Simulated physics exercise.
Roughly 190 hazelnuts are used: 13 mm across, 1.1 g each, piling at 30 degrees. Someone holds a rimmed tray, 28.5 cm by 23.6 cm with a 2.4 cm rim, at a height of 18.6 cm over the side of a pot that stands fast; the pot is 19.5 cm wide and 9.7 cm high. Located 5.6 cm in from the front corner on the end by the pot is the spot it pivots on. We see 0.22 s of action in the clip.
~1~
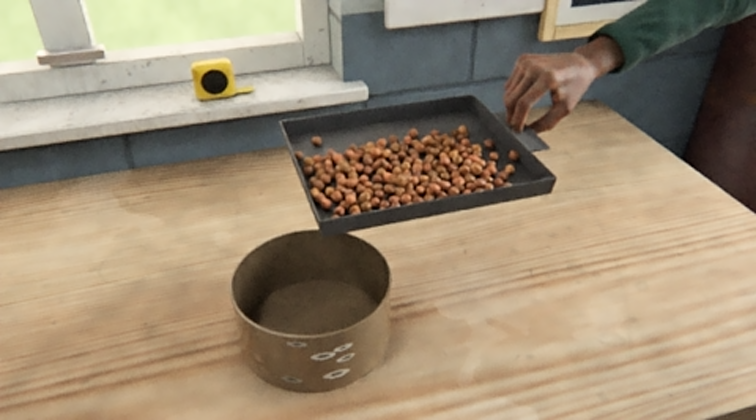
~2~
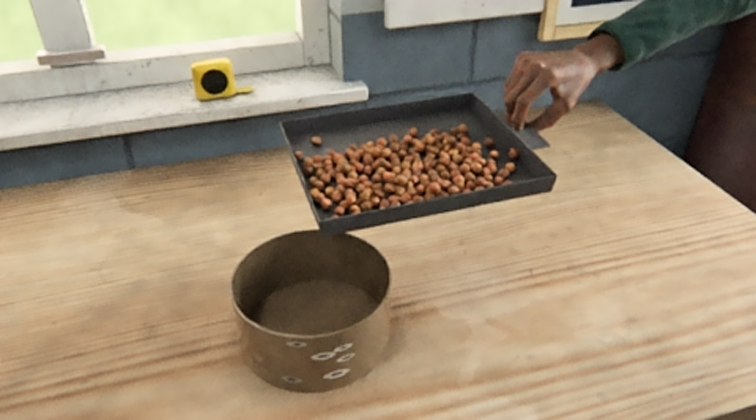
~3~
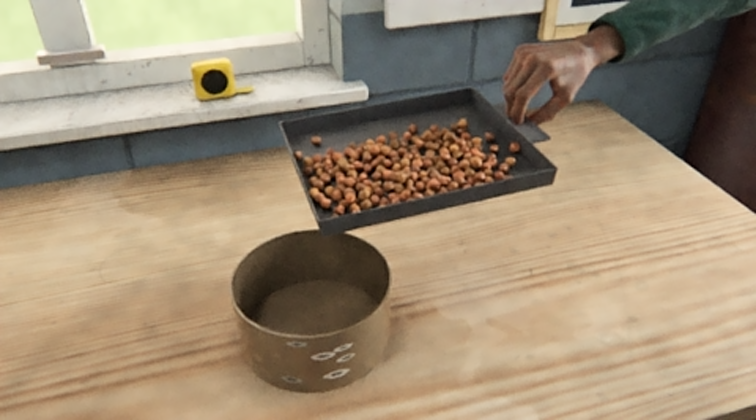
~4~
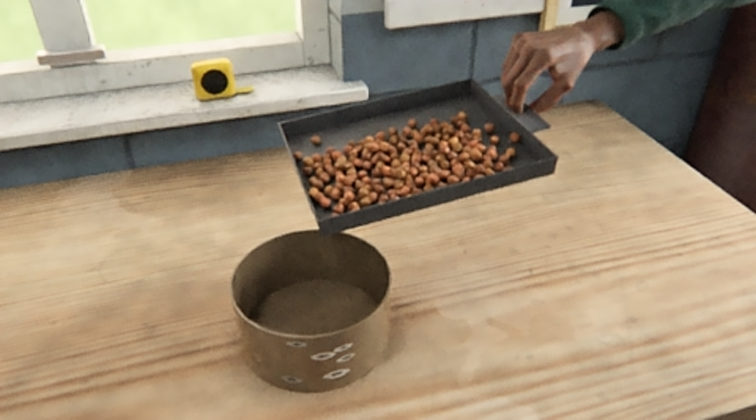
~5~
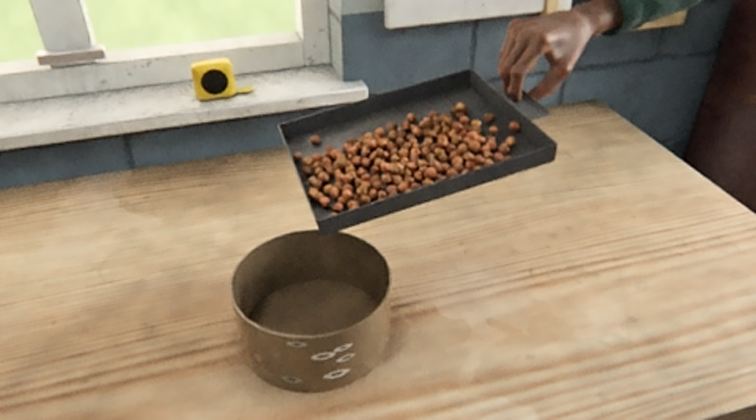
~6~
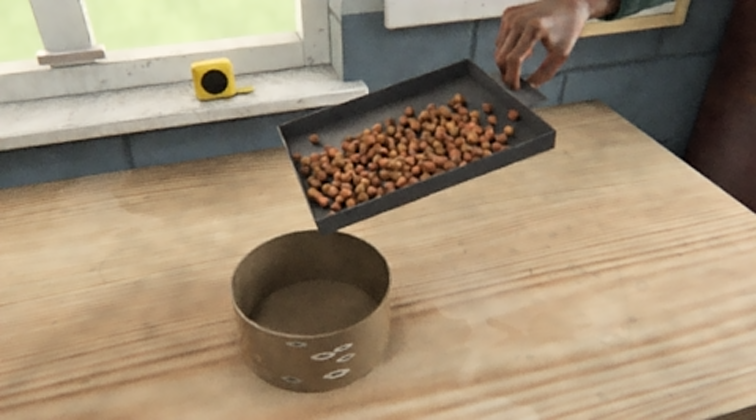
Hand raising the right end of a dark rimmed tray of hazelnuts, slowly tilting it above a round metal pot on a wooden table.
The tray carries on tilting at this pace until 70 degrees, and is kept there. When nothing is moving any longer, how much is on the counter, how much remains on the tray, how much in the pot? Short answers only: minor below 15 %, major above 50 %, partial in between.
Counter: Minor, tray: Major, pot: Minor.
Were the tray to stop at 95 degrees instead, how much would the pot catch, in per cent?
I'd put it at close to 45 per cent.
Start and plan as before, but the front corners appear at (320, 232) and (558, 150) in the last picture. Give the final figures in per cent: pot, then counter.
Pot: 5, counter: 0.
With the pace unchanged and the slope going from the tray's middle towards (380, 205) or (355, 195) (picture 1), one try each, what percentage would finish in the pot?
The share comes to roughly 5 in a hundred, then roughly 40 in a hundred.
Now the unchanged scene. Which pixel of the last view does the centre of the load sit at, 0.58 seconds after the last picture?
Roughly pixel (323, 144).
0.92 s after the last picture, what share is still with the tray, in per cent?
It's roughly 95 percent.
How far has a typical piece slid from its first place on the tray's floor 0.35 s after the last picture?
By then it sits near 5 cm from where it began.
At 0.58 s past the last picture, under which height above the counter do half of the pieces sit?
Roughly 24 centimetres, more or less.
Then, 0.35 s after the last picture, tilt 41 degrees; the tray holds 100 %, the pot 0 %.
Then, 0.58 s after the last picture, tilt 60 degrees; the tray holds 100 %, the pot 0 %.
Then, 0.92 s after the last picture, tilt 70 degrees; the tray holds 95 %, the pot 0 %.
In the end, counter 5 %, tray 95 %, pot 0 %.
